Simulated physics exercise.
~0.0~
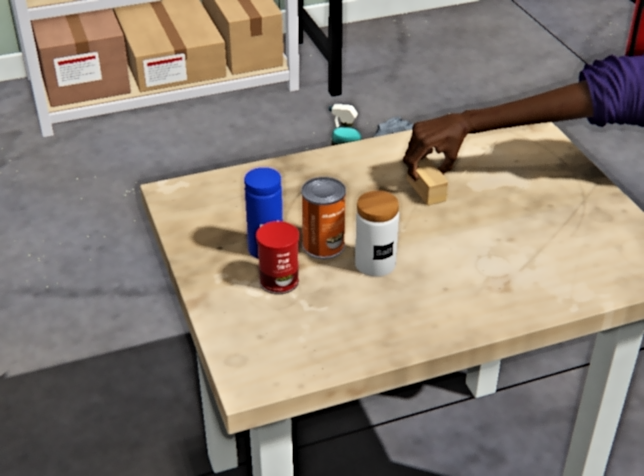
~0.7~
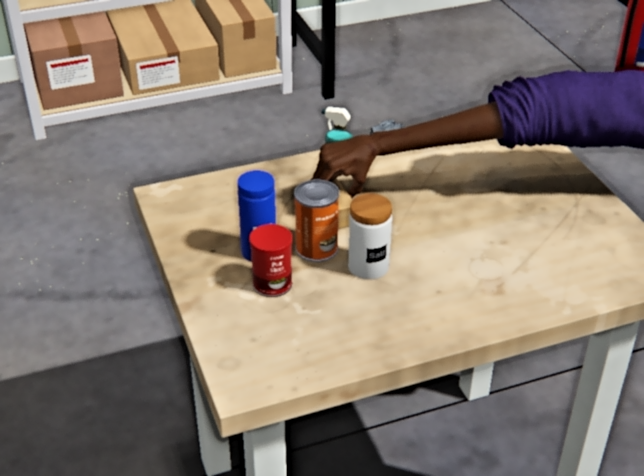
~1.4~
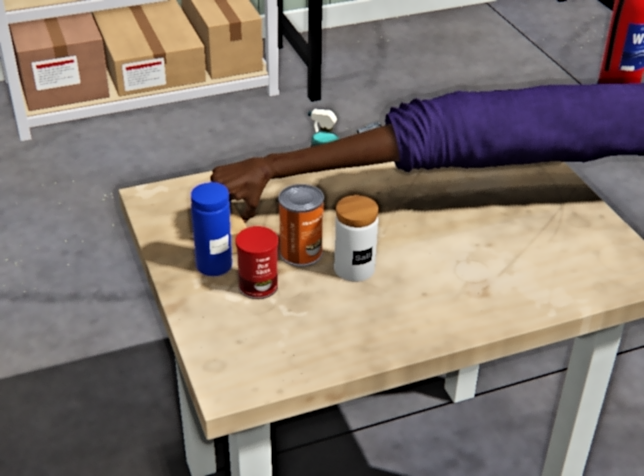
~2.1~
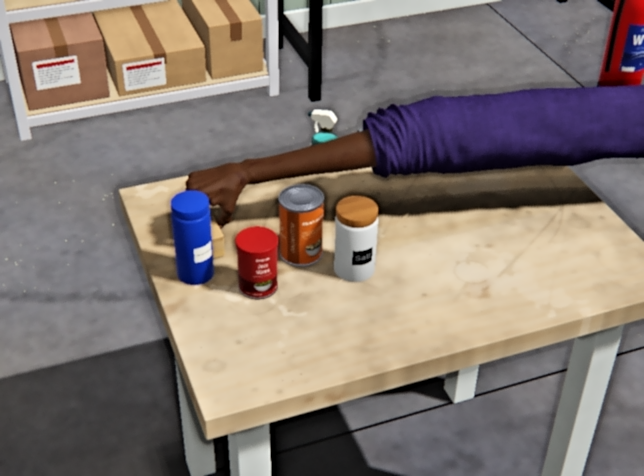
A purple-sleeved arm sliding a small wooden block leftward across a table, pushing an upright blue jar away from three unmoved containers.
